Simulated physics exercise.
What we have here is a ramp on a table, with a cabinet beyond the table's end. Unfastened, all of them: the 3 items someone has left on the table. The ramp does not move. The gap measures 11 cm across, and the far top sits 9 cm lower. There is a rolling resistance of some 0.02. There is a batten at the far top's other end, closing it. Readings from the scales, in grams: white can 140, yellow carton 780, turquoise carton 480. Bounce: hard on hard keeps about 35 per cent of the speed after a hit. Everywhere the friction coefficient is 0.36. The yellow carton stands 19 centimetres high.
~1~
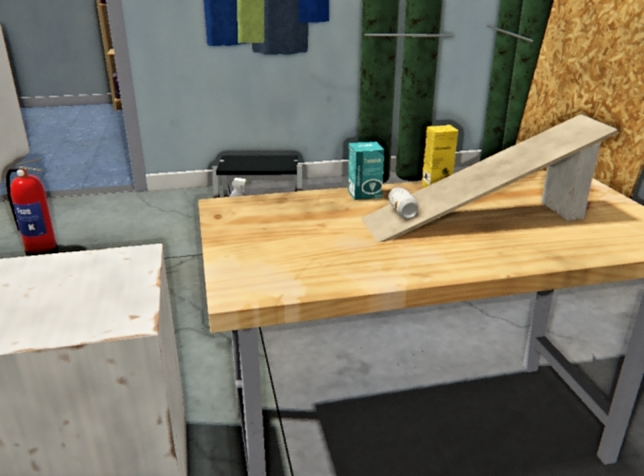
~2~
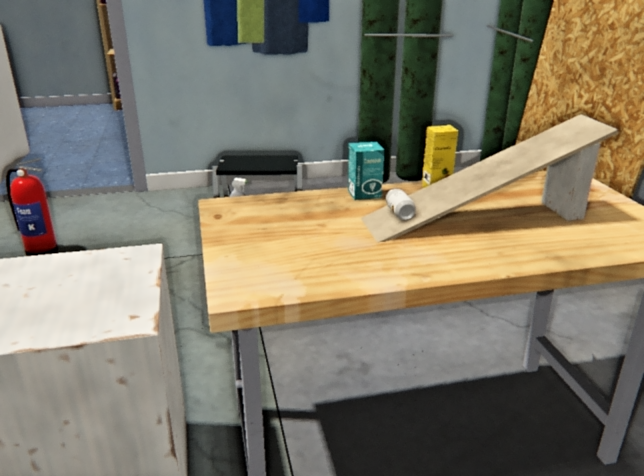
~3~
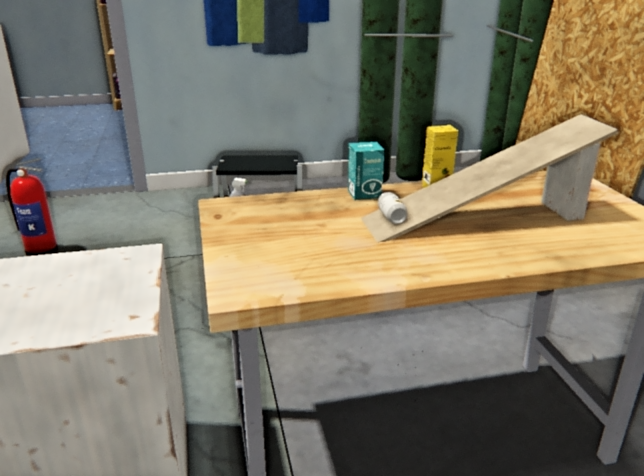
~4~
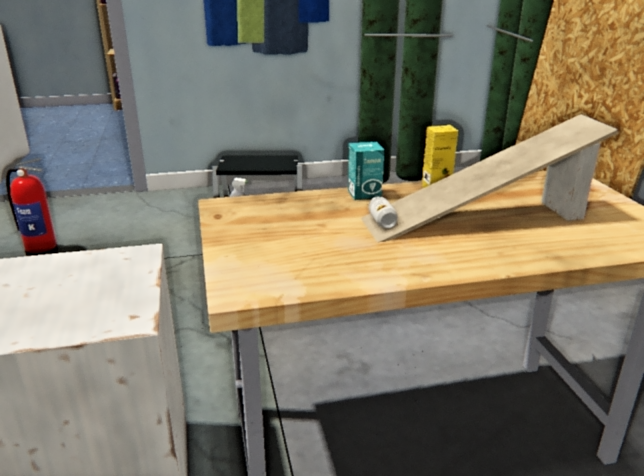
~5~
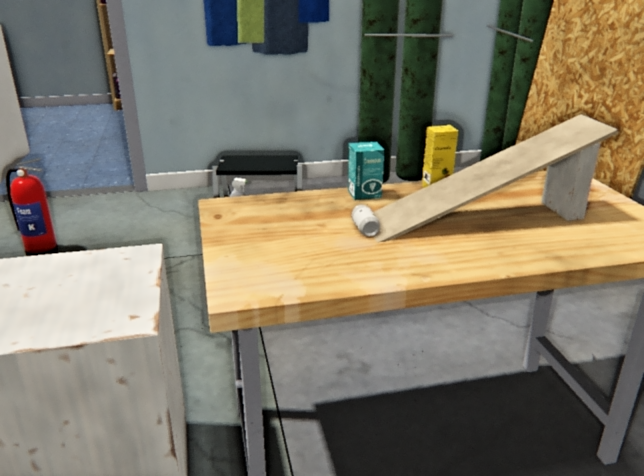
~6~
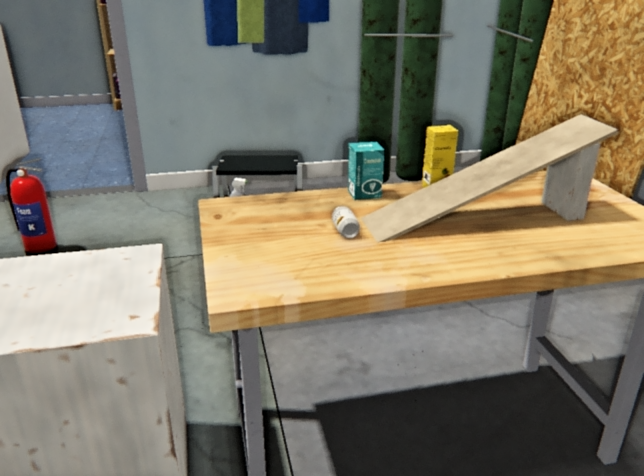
In a workshop, a small white can rolled down the low end of a wooden ramp on a table and continued left across the tabletop, while the turquoise and yellow cartons behind it stayed still.
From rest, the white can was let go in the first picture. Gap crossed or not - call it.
Not crossed.
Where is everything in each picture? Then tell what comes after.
In the first frame, 51 cm to the edge; white can (403, 203); yellow carton (440, 159).
In the second frame, 50 cm to the edge; white can (401, 204); yellow carton (439, 160).
In the third frame, 48 cm to the edge; white can (393, 208); yellow carton (440, 159).
In the fourth frame, 46 cm to the edge; white can (383, 212); yellow carton (440, 159).
In the fifth frame, 41 cm to the edge; white can (366, 220); yellow carton (439, 160).
In the sixth frame, 36 cm to the edge; white can (346, 222); yellow carton (439, 160).
Then, 0.40 s past the last view, 11 cm to the edge; white can near (248, 231).
Then, 0.80 s past the last view, down in the gap; white can near (185, 295).
Then, 1.10 s past the last view, down in the gap; white can near (257, 446).
Finally, down in the gap; the bystanders still in place (within 8 cm).
